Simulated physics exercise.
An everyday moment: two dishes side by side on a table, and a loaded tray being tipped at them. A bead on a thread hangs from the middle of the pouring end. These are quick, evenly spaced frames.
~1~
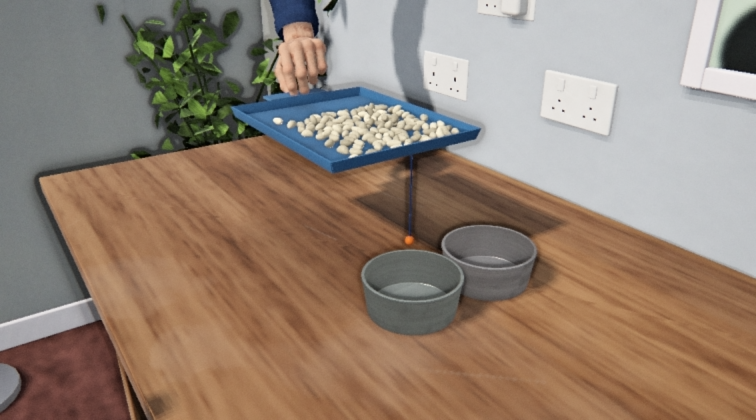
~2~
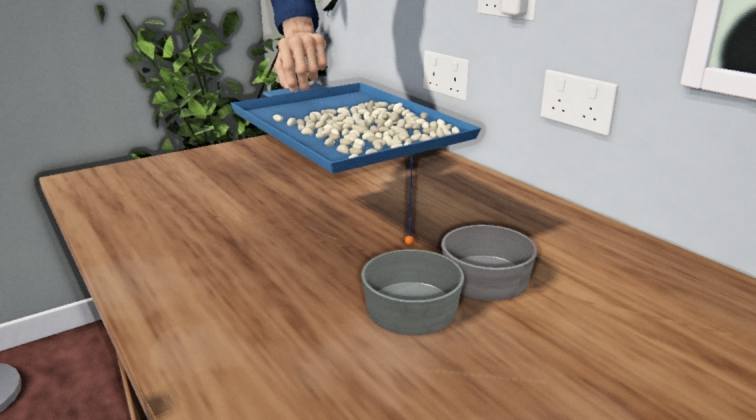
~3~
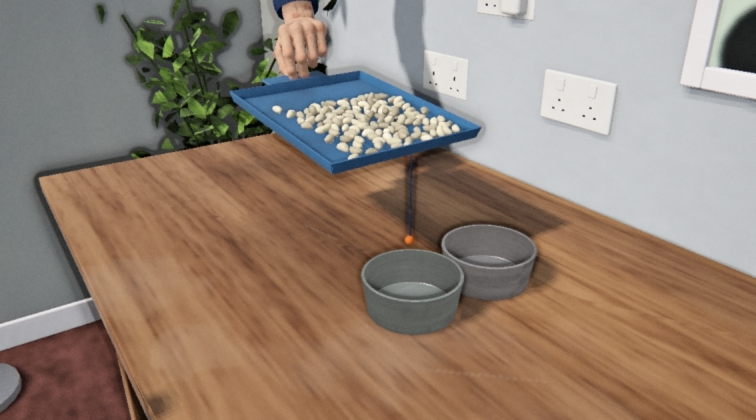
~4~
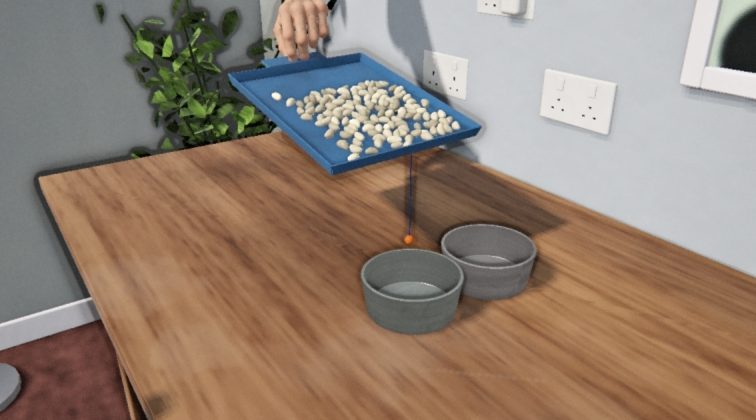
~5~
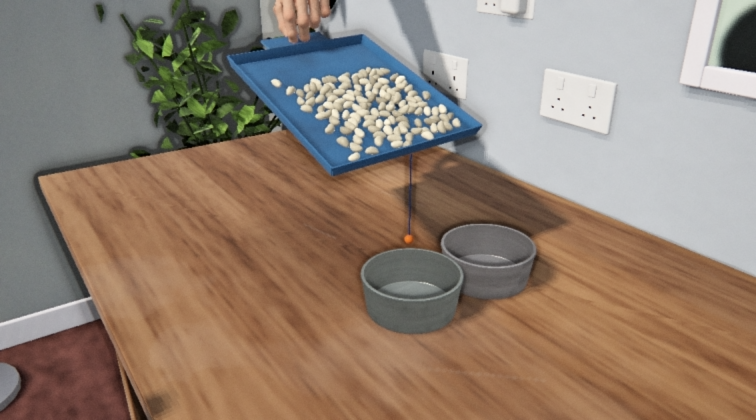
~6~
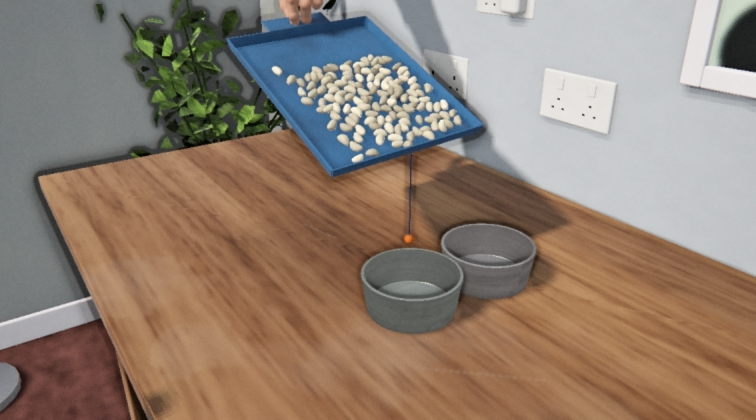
At first, a hand holds a blue tray of white beans nearly level above two grey dishes on a wooden table, an orange bead hanging beneath it. Then the hand lifts the back of the tray, tilting it steadily toward the dishes, its front left corner lowest, while the beans stay on it.
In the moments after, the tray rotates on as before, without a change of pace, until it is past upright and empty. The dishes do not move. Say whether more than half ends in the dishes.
The two hold more than half of the load.
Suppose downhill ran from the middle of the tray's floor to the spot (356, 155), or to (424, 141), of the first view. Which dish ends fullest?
The first try: The dish on the left. The second: The right dish.
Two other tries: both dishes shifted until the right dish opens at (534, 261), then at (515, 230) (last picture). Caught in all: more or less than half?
In turn: Not half; under half.
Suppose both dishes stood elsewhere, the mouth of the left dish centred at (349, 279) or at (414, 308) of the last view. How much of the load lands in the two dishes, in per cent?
First some 60, then 40 per cent.
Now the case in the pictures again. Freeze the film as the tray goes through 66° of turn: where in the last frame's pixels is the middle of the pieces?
Around (398, 124).
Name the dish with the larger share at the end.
Fuller: The dish on the left.
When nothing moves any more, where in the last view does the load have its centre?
Roughly at (415, 307).
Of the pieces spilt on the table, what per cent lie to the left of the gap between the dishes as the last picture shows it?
Close to 70 per cent.
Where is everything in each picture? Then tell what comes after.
The first picture shows corners of the pouring end near (332, 161) and (476, 128), level; middle of the load near (364, 128), white beans; left dish near (444, 311); right dish near (521, 278); bead on its thread near (410, 241).
The second picture shows corners of the pouring end near (333, 161) and (477, 128), level; middle of the load near (365, 126).
The third picture shows corners of the pouring end near (333, 162) and (477, 127), tipped barely, lowest at the left corner; middle of the load near (364, 121).
The fourth picture shows corners of the pouring end near (333, 164) and (477, 125), tipped a little, lowest at the left corner; middle of the load near (365, 114).
The fifth picture shows corners of the pouring end near (333, 165) and (478, 124), tipped clearly, lowest at the left corner; middle of the load near (365, 106).
The sixth picture shows corners of the pouring end near (333, 167) and (479, 123), tipped clearly, lowest at the left corner; middle of the load near (367, 99); left dish near (443, 309); right dish near (520, 277).
Shortly afterwards, tray tipped steeply; all but a few on the tray; only a few in the air.
Next, tray tipped past a quarter turn; near a quarter on the tray; near a third in the left dish; only a few in the right dish; near a quarter outside both; near a quarter in the air.
Some moments later, tray tipped past a quarter turn; near half in the left dish; a little in the right dish; near a third outside both.
In the end, tray tipped past a quarter turn; near half in the left dish; a little in the right dish; near a third outside both.
